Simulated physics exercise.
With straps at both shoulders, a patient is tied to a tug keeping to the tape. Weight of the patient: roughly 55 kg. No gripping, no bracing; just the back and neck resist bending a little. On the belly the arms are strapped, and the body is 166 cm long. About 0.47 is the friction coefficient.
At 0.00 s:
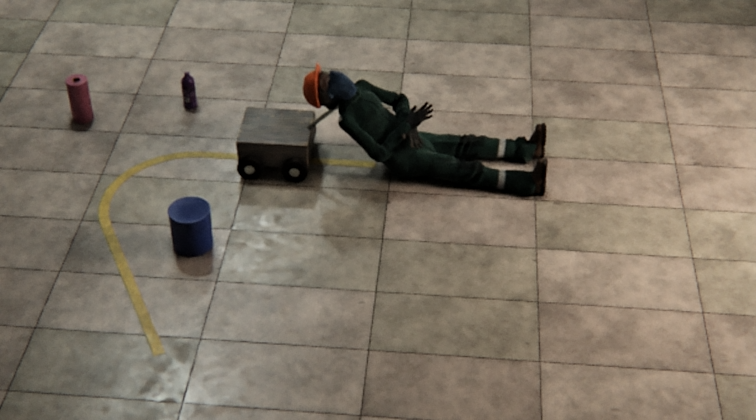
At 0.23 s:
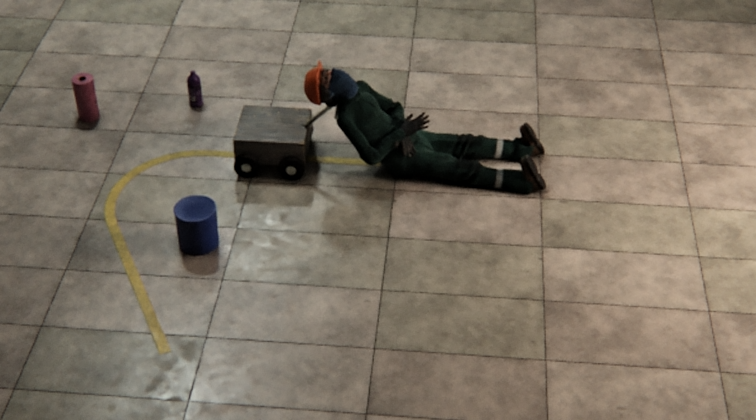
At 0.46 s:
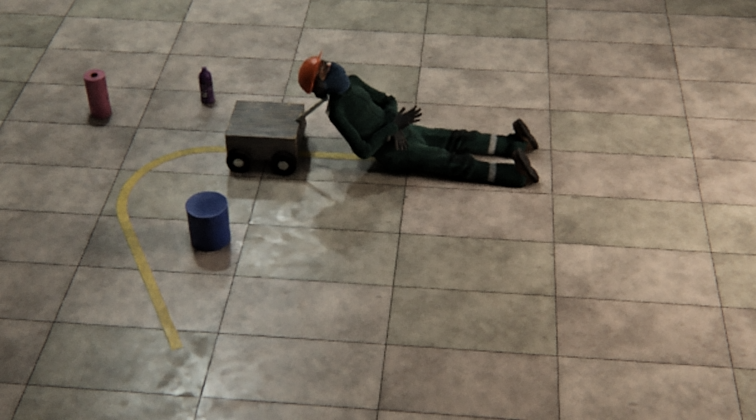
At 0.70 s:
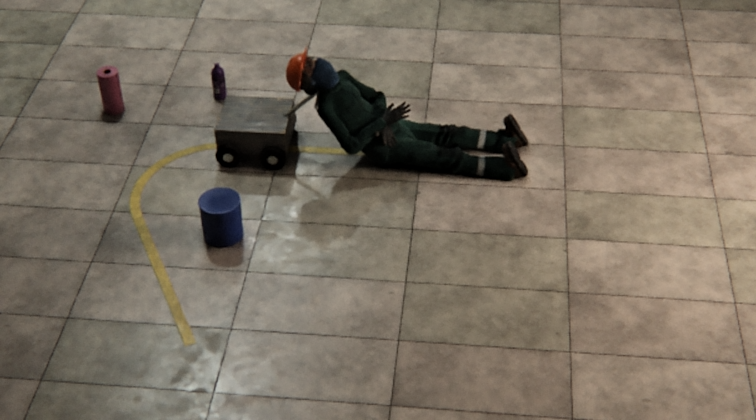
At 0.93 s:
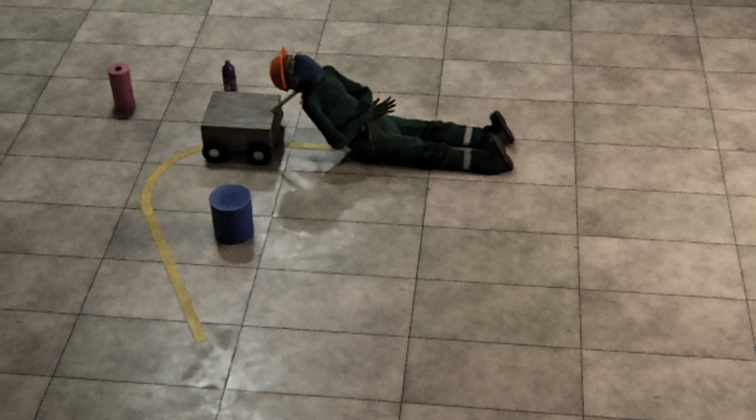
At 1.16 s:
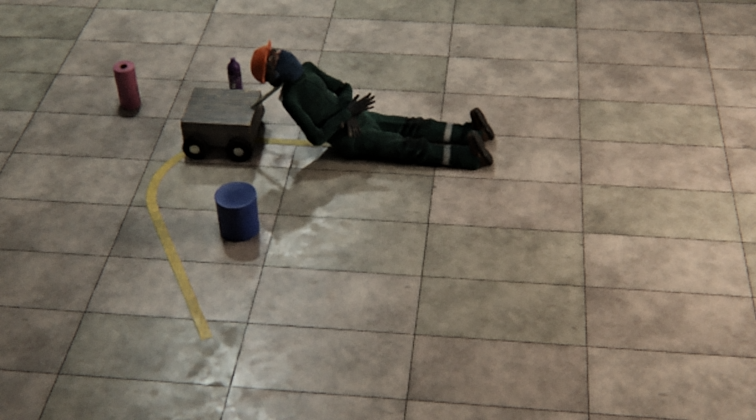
A person in dark green overalls and an orange helmet, lying stretched out behind a small grey wheeled cart, was slowly pulled a short way left along a yellow line, behind a blue bucket.
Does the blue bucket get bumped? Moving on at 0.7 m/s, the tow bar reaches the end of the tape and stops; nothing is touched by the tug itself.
Yes. It does get displaced.
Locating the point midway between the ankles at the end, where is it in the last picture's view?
Close to pixel (217, 195).
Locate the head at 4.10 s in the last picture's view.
The head sits close to (177, 222).
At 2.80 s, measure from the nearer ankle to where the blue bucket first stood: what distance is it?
90 cm or so.
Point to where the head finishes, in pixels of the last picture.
It ends up around (205, 269), more or less.
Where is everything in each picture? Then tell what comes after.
In the first frame, blue bucket (191, 227), pink post (80, 99), end of the tape (157, 349).
In the second frame, blue bucket (197, 226), pink post (86, 98); tow bar 6 cm along the tape.
In the third frame, blue bucket (209, 222), pink post (98, 94); tow bar 18 cm along the tape.
In the fourth frame, blue bucket (221, 218), pink post (111, 91); tow bar 32 cm along the tape.
In the fifth frame, blue bucket (232, 214), pink post (122, 88); tow bar 48 cm along the tape.
In the sixth frame, blue bucket (238, 212), pink post (127, 85), end of the tape (205, 333); tow bar 64 cm along the tape.
After 2.10 s the blue bucket is where it stood, near (238, 212) in the last picture's view; the pink post where it stood; the nearer ankle is 106 cm from that spot.
After 2.80 s the blue bucket is where it stood, near (238, 212) in the last picture's view; the pink post where it stood; the nearer ankle is 87 cm from that spot.
After 3.40 s the blue bucket is where it stood, near (238, 212) in the last picture's view; the nearer ankle is 78 cm from that spot.
After 4.10 s the blue bucket is where it stood, near (238, 212) in the last picture's view; the pink post where it stood; the nearer ankle is 58 cm from that spot.
By 4.9 s, blue bucket gets knocked; pink post stays put; purple bottle stays put.
